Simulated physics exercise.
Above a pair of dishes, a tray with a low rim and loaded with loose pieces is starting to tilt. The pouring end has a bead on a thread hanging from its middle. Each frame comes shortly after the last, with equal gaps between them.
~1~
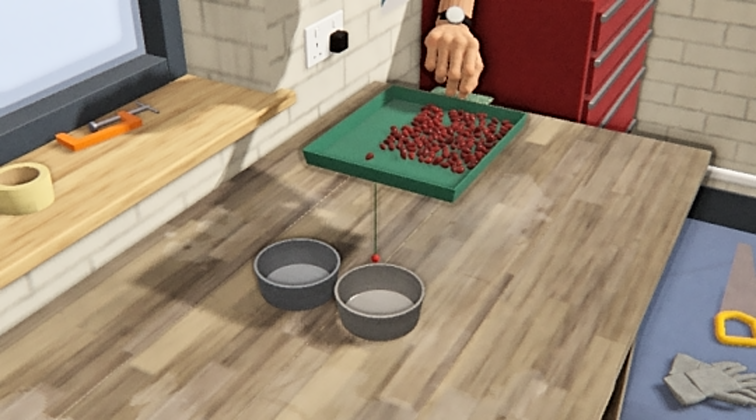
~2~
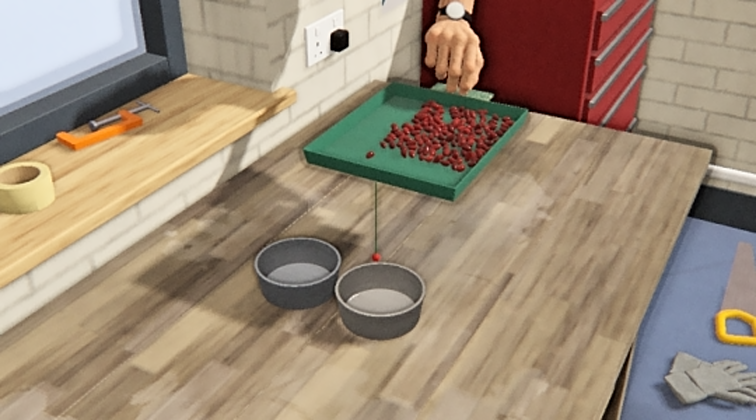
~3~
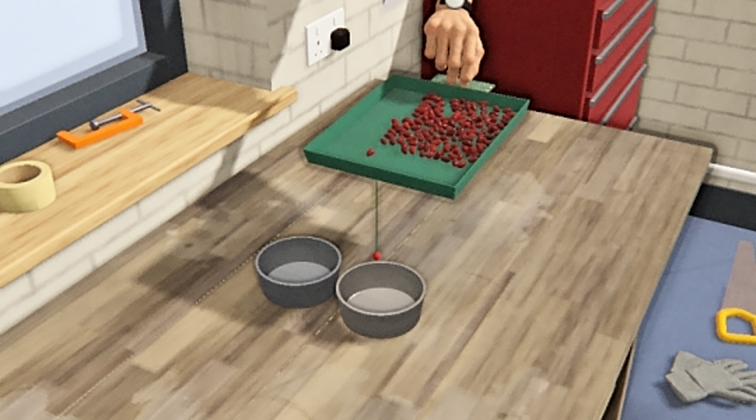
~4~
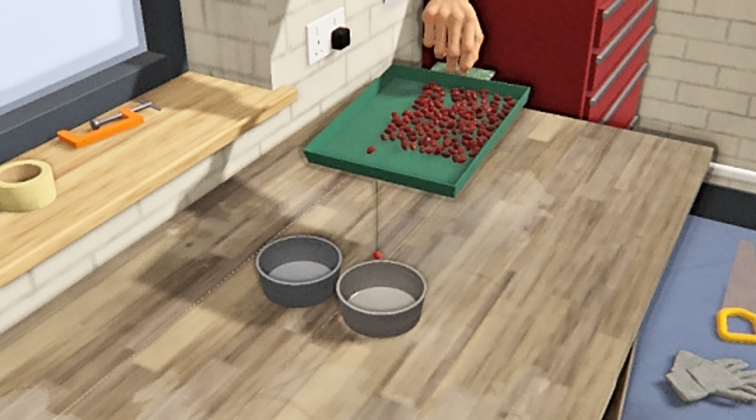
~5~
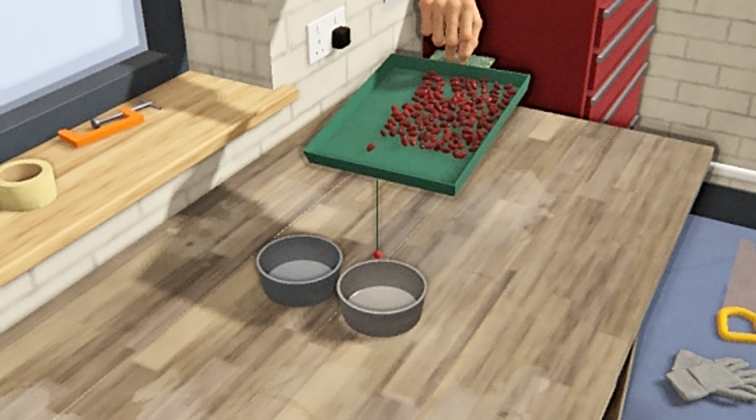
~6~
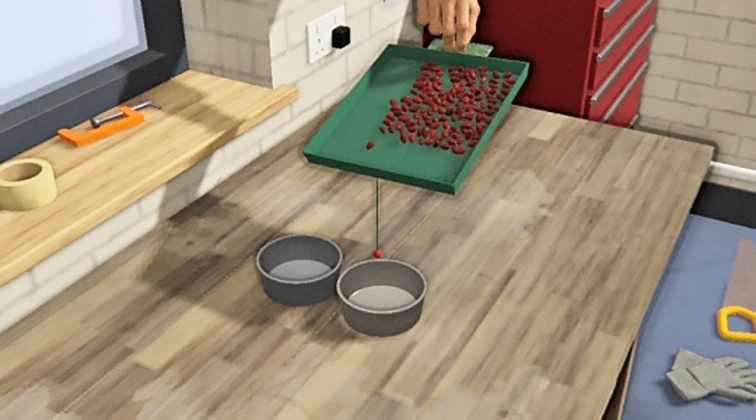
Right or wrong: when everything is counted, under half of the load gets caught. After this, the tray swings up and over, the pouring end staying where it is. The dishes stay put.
Wrong.
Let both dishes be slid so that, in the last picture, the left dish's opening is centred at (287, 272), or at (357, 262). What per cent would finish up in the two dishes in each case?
That makes 80 per cent, followed by 30 per cent.
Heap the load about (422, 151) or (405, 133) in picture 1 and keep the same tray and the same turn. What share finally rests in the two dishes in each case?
Close to 80 in a hundred, then close to 80 in a hundred.
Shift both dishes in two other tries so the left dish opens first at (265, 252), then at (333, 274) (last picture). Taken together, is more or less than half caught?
In order, they'd catch a major share, and next a major share.
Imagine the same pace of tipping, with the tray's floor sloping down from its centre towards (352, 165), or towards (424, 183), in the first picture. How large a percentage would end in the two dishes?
Somewhere close to 80 % the first time, 20 % the second.
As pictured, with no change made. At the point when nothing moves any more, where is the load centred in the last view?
Around (345, 304).
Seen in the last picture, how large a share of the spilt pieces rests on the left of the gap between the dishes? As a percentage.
Near 80 per cent.
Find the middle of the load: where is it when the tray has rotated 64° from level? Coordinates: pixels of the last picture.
The middle of the pieces sits at roughly (378, 146).
Soon, tray tipped steeply; nearly all on the tray; a stray few in the right dish; a stray few in the air.
A while on, tray tipped past a quarter turn; nearly all on the tray; a stray few in the right dish; a stray few in the left dish; a stray few outside both; a stray few in the air.
Towards the end, tray tipped past a quarter turn; about a third in the right dish; about a third in the left dish; about a quarter outside both.
Finally, tray tipped past a quarter turn; about a third in the right dish; about a third in the left dish; about a quarter outside both.
